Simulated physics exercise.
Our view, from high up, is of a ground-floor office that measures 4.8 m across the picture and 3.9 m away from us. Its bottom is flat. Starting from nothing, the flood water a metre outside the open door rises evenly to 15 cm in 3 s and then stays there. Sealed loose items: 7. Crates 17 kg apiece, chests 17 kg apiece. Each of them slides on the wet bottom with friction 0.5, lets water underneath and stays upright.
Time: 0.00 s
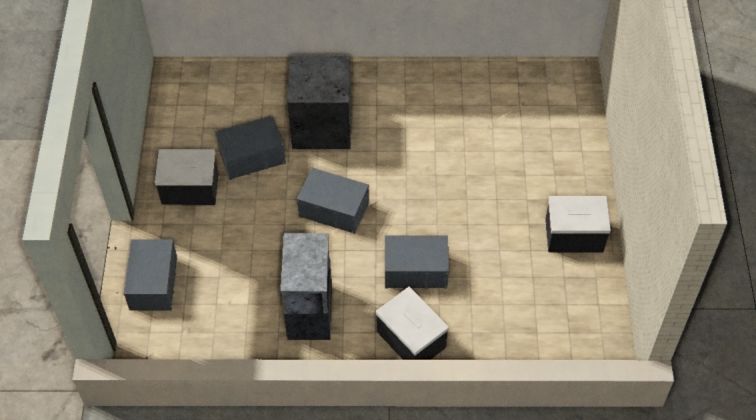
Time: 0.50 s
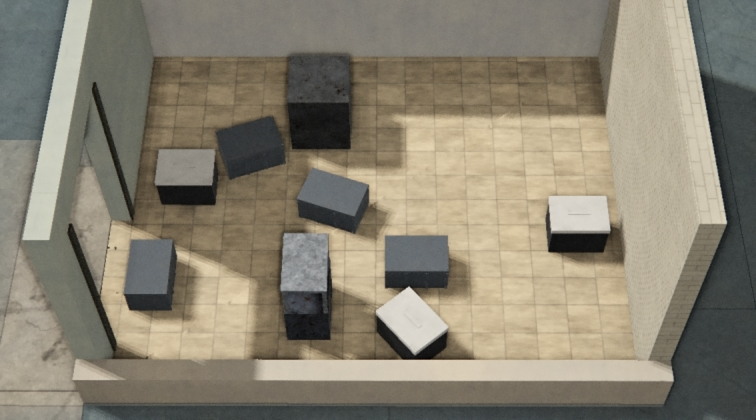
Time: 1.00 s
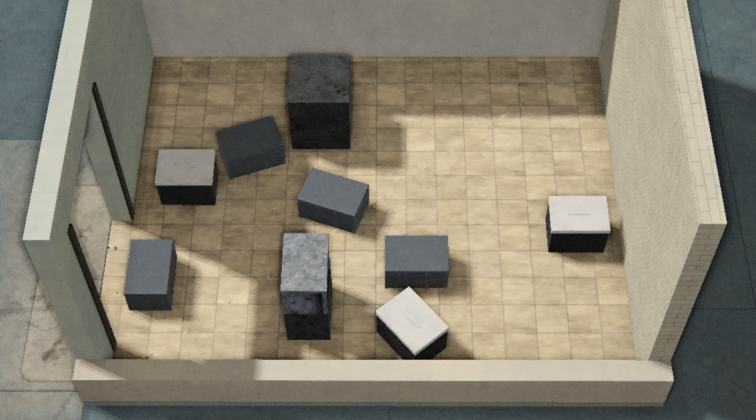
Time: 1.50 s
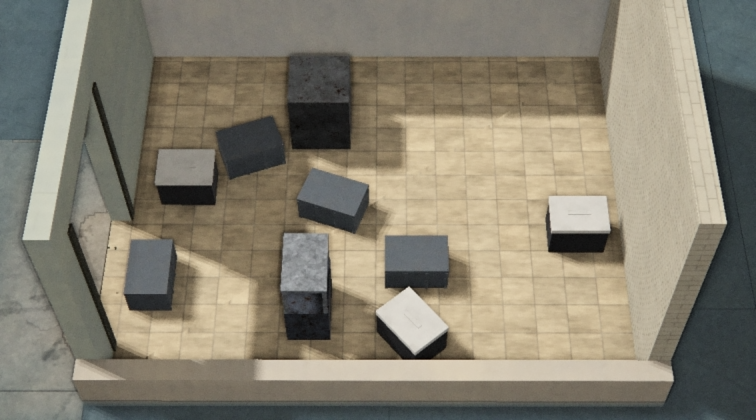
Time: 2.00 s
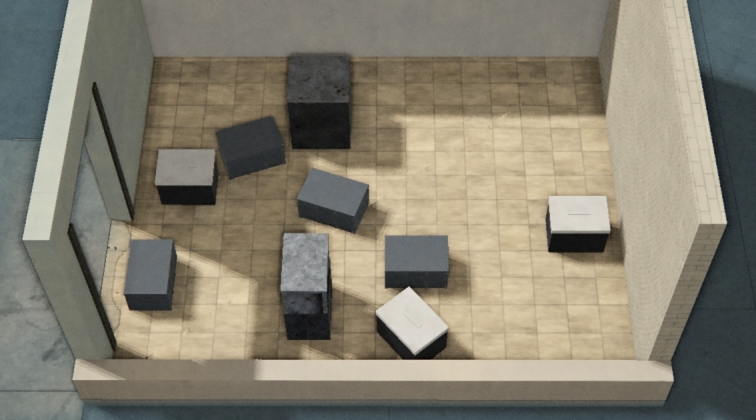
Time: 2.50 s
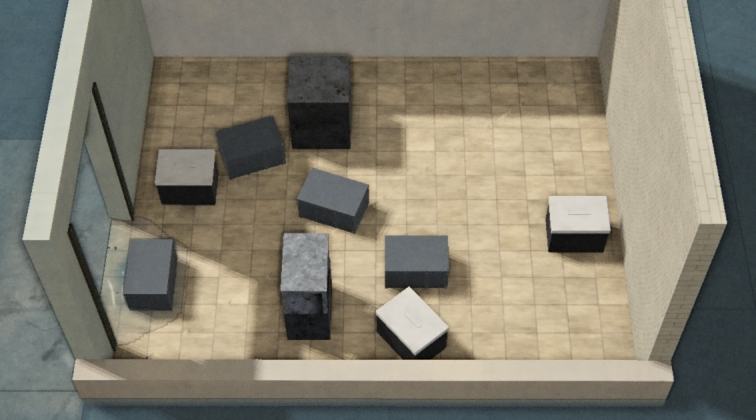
Water spreads over the ground outside and reaches the floor by the left doorway.
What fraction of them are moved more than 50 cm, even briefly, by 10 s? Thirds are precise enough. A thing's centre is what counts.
It looks set to land in the middle band, a third to two thirds.
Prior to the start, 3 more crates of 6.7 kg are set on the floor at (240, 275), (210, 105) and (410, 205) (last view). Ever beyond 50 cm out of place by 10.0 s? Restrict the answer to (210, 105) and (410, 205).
One by one: Below; above.
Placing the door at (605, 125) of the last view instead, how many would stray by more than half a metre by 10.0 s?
0.
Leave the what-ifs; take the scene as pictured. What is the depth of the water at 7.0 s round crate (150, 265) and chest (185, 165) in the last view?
I'd put it at 6 cm and 3 cm respectively.
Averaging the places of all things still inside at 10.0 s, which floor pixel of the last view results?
They're centred close to (372, 233).
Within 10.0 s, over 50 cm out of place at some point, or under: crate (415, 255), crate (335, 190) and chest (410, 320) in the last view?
One by one in that order: Below; above; above.
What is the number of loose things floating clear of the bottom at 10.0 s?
At that time the total is 0.
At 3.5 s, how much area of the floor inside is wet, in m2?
Some 2.0 m2 of it.
After 3.5 s 0 of 7 are over 50 cm from their spots; 0 afloat.
After 4.5 s 1 of 7 are over 50 cm from their spots; 0 afloat.
After 7.0 s 1 of 7 are over 50 cm from their spots; 0 afloat.
After 10.0 s 3 of 7 are over 50 cm from their spots, and 3 have been at some point; 0 afloat.
